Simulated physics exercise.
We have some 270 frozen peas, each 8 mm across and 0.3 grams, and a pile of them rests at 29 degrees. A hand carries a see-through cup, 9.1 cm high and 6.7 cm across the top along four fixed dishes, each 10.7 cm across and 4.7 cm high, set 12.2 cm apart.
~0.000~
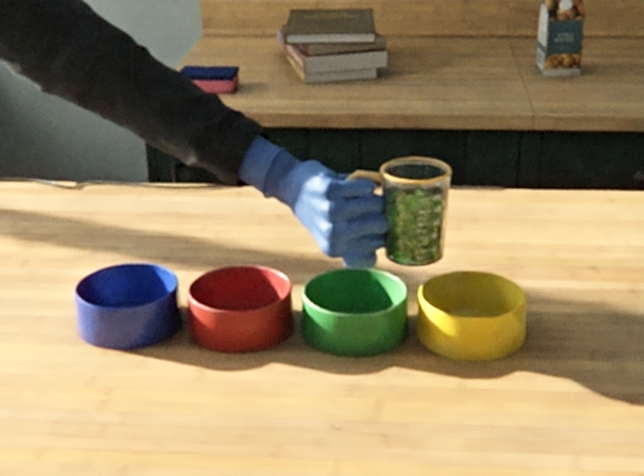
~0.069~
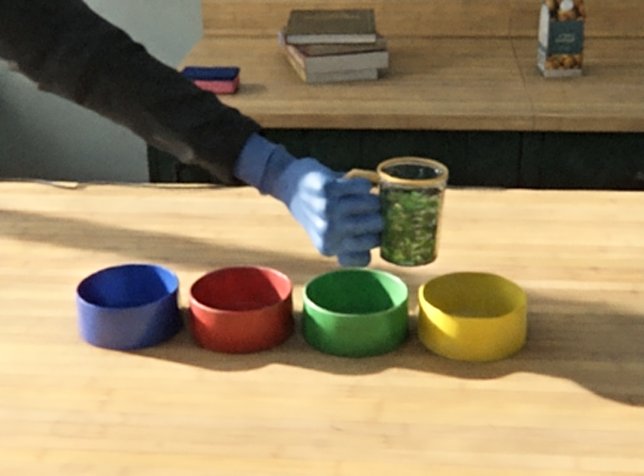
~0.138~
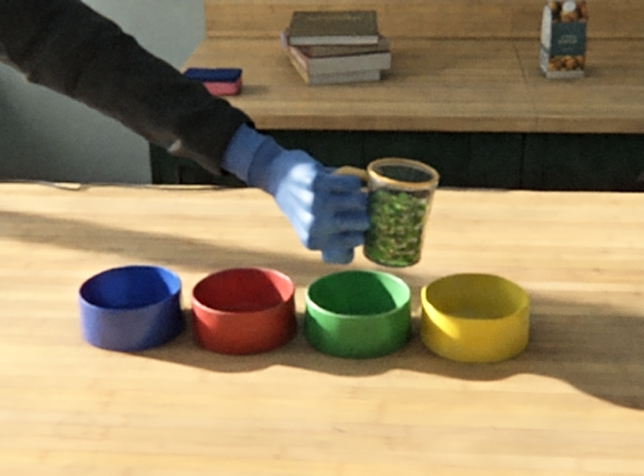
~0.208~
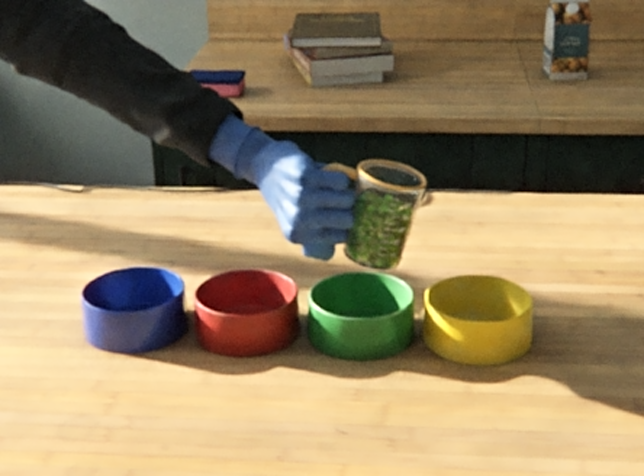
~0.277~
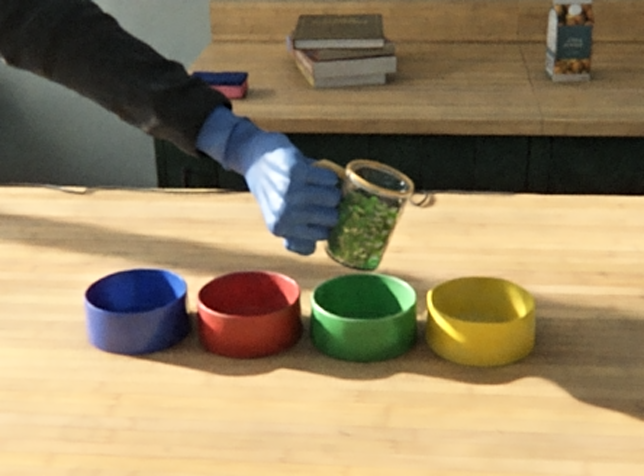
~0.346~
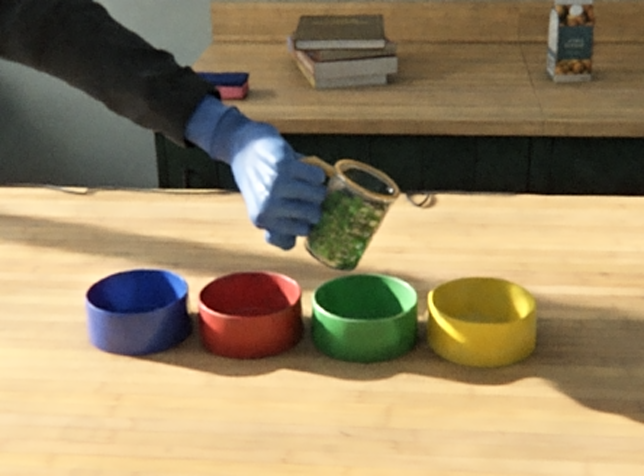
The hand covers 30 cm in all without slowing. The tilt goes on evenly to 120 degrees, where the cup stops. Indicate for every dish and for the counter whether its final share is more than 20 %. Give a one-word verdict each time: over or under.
Red: It should get past the one-in-five mark, blue: It should not get past the one-in-five mark, green: It should not get past the one-in-five mark, yellow: It should not get past the one-in-five mark, counter: It should get past the one-in-five mark.
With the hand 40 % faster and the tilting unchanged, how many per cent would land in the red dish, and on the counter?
Shares - red 50, counter 40.
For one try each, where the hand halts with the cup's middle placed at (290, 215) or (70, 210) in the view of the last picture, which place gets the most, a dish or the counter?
The biggest share goes to green first, then to blue.
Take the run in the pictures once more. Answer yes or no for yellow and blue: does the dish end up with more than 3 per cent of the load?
Yellow no; blue yes.
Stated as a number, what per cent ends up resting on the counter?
About 40 percent.
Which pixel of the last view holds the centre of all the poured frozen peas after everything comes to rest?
Centre at rest: Approx. (229, 324) px.
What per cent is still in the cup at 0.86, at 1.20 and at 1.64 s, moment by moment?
Going in order, it reads 100, then 100, and finally 10 per cent.
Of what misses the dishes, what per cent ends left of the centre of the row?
It's close to 100 in a hundred.
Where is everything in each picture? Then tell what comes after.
Cup at (415, 213), tilt 0 degrees, lip at (450, 171), moved 0.0 cm; middle of the pieces at (419, 224); yellow dish at (472, 294); green dish at (355, 291); red dish at (240, 288); blue dish at (127, 285), in the first frame.
Cup at (410, 213), tilt 2 degrees, lip at (446, 172), moved 0.5 cm; middle of the pieces at (414, 224), in the second frame.
Cup at (397, 214), tilt 7 degrees, lip at (437, 177), moved 2.1 cm; middle of the pieces at (400, 225), in the third frame.
Cup at (382, 216), tilt 13 degrees, lip at (425, 182), moved 4.0 cm; middle of the pieces at (383, 227), in the fourth frame.
Cup at (366, 217), tilt 19 degrees, lip at (412, 188), moved 5.8 cm; middle of the pieces at (366, 228), in the fifth frame.
Cup at (349, 217), tilt 25 degrees, lip at (398, 193), moved 7.7 cm; middle of the pieces at (348, 228); yellow dish at (482, 300); green dish at (365, 297); red dish at (250, 294); blue dish at (137, 291). The cup turns about 90 degrees a second and travels 27 cm a second, in the sixth frame.
Then, at 0.86 s, tilt 70 degrees; cup holds 100 %.
After 1.20 s, tilt 100 degrees; cup holds 100 %.
After 1.64 s, tilt 120 degrees; cup holds 10 %, red 40 %, blue 15 %.
At rest (2.5 s), red 50 %, blue 10 %, green 0 %, yellow 0 %, counter 40 %.
